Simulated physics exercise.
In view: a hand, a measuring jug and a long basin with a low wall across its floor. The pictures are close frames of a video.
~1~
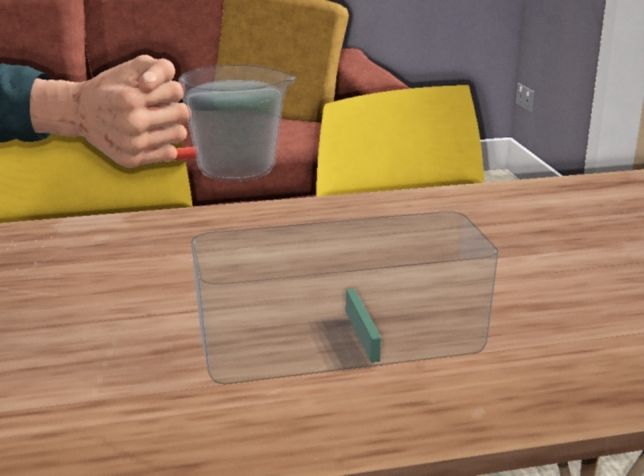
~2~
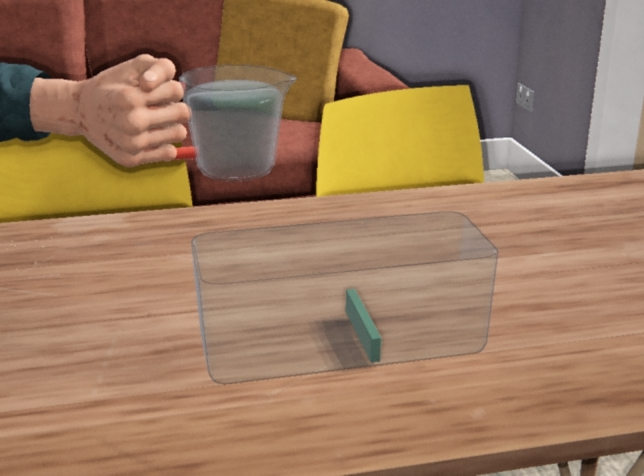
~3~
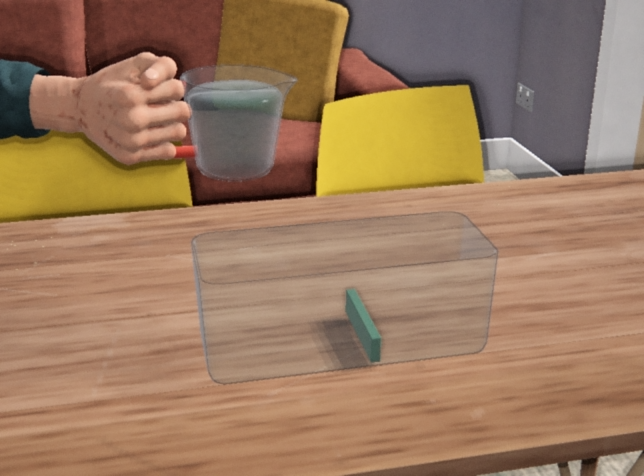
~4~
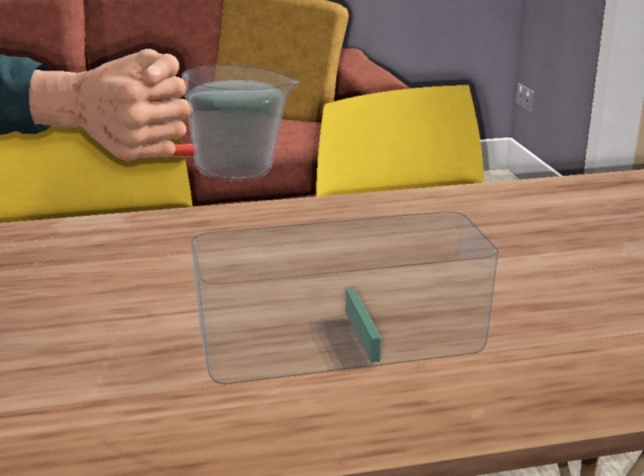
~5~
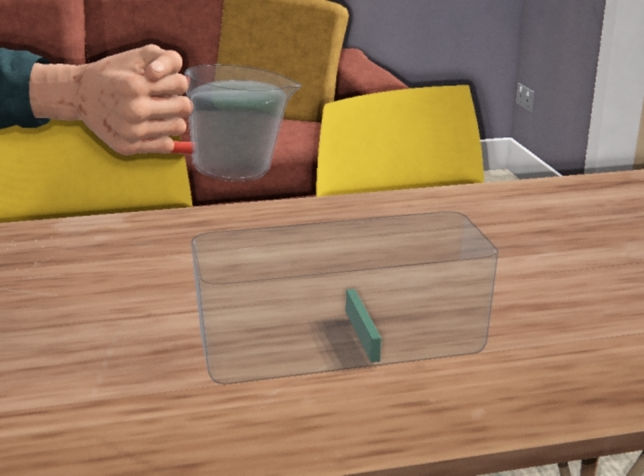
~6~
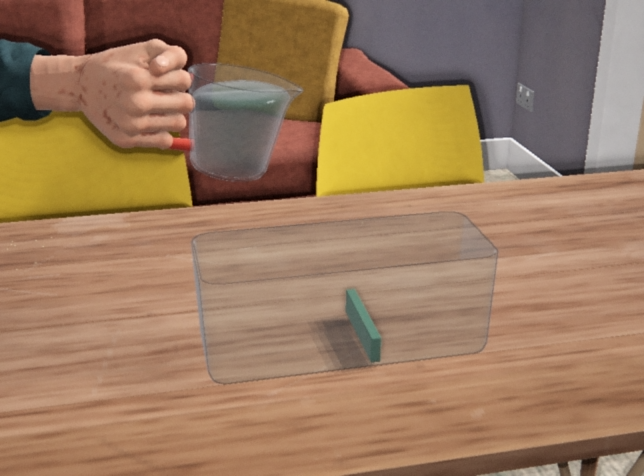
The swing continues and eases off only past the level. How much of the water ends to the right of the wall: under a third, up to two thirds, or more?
The share right of the wall is from a third to two thirds.
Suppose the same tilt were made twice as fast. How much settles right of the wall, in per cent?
Roughly 30 in a hundred.
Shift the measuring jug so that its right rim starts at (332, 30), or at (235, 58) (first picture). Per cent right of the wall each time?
Roughly 90 per cent, and 10 per cent.
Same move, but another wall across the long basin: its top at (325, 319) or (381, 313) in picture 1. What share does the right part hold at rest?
Near 90 % and 15 %.
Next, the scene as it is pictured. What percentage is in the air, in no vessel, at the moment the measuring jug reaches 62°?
Close to 20 per cent.
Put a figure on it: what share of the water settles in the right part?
About 50 per cent.
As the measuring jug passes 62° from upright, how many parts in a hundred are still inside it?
Some 70 per cent.
A moment on, the measuring jug is tipped part way and 72 per cent is still to pour, 3 is left of the wall and 5 right of it.
Next, the measuring jug is tipped on its side and 16 per cent is still to pour, 21 is left of the wall and 45 right of it.
Then the measuring jug is tipped right over and 0 per cent is still to pour, 48 is left of the wall and 51 right of it.
Later the measuring jug is tipped right over and 0 per cent is still to pour, 48 is left of the wall and 51 right of it.
In the end 48 per cent lies left of the wall, 51 right of it and 1 outside.
